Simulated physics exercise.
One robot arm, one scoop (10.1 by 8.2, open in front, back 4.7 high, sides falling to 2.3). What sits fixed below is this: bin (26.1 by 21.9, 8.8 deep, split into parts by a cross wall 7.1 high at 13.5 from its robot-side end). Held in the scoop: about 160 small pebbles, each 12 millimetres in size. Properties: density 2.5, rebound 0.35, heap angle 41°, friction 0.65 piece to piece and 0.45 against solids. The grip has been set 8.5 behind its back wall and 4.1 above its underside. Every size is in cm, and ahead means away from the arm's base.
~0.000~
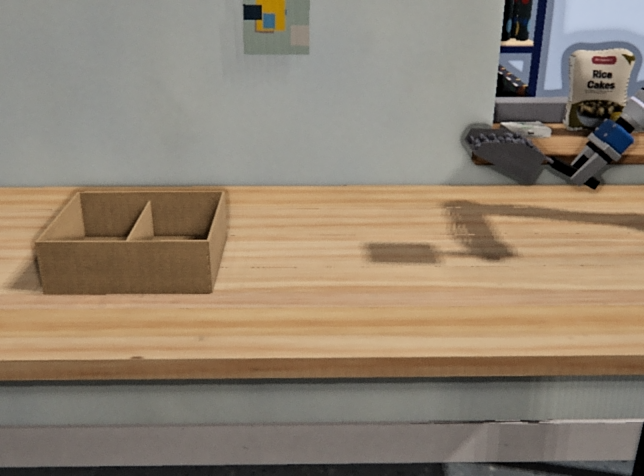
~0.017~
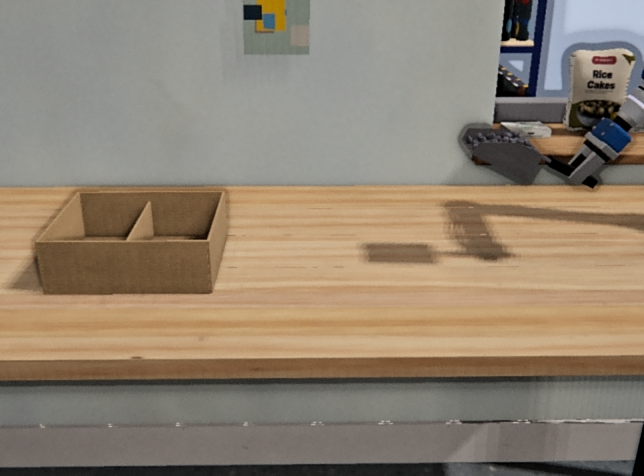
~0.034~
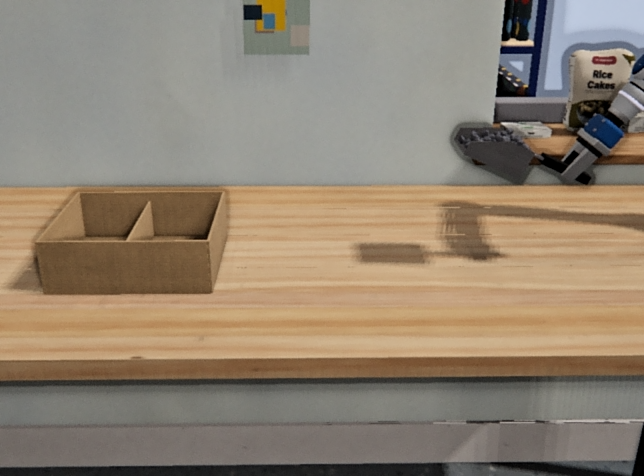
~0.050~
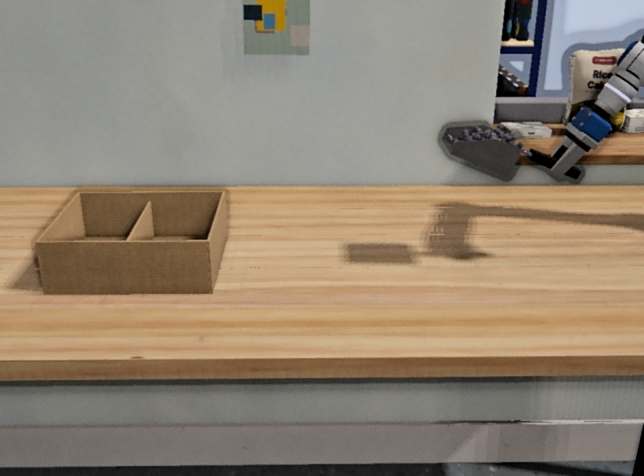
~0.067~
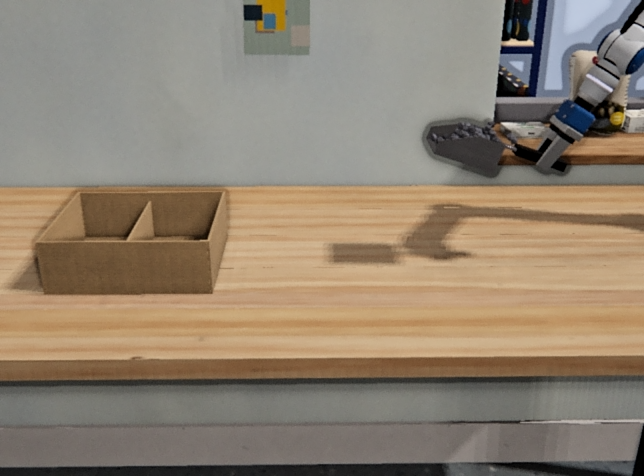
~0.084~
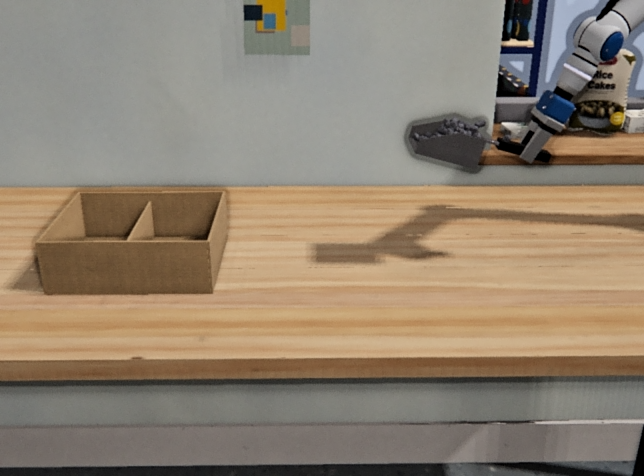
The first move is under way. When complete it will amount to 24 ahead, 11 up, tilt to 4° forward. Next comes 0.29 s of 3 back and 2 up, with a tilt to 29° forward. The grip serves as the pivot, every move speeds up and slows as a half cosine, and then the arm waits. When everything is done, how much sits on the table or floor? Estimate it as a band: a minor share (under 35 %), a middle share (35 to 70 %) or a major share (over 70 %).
A minor share.
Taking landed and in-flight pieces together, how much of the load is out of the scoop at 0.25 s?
I'd put it at some 100 per cent at that point.
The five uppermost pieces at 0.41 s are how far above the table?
Those pieces are roughly 10 cm high.
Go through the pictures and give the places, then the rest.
The first picture shows scoop floor at (502, 161), tilted 27° backward; upper third of the load around (503, 144), from x 470 to 535, top at y 135; 156 on the scoop.
The second picture shows scoop floor at (499, 160), tilted 26° backward; upper third of the load around (503, 144), from x 470 to 535, top at y 135.
The third picture shows scoop floor at (492, 159), tilted 25° backward; upper third of the load around (496, 142), from x 460 to 525, top at y 130.
The fourth picture shows scoop floor at (480, 158), tilted 22° backward; upper third of the load around (488, 139), from x 450 to 520, top at y 125.
The fifth picture shows scoop floor at (465, 155), tilted 19° backward; upper third of the load around (475, 138), from x 435 to 515, top at y 125; 154 on the scoop, 2 in flight or on a rim.
The sixth picture shows scoop floor at (447, 153), tilted 15° backward; upper third of the load around (459, 134), from x 415 to 505, top at y 120; 153 on the scoop, 3 in flight or on a rim.
By 0.25 s, tilted 6° forward, highest piece 25 above the table; 156 in flight or on a rim.
By 0.41 s, tilted 24° forward, highest piece 12 above the table; 140 in the robot-side part, 12 in the far-side part, 1 on the table or floor, 3 in flight or on a rim.
By 0.69 s, tilted 29° forward, highest piece 8 above the table; 139 in the robot-side part, 13 in the far-side part, 4 on the table or floor.
By 1.74 s, tilted 29° forward, highest piece 8 above the table; 139 in the robot-side part, 13 in the far-side part, 4 on the table or floor.
Final count, 139 in the robot-side part, 13 in the far-side part, 4 on the table or floor. That is 3 % on the table or floor.
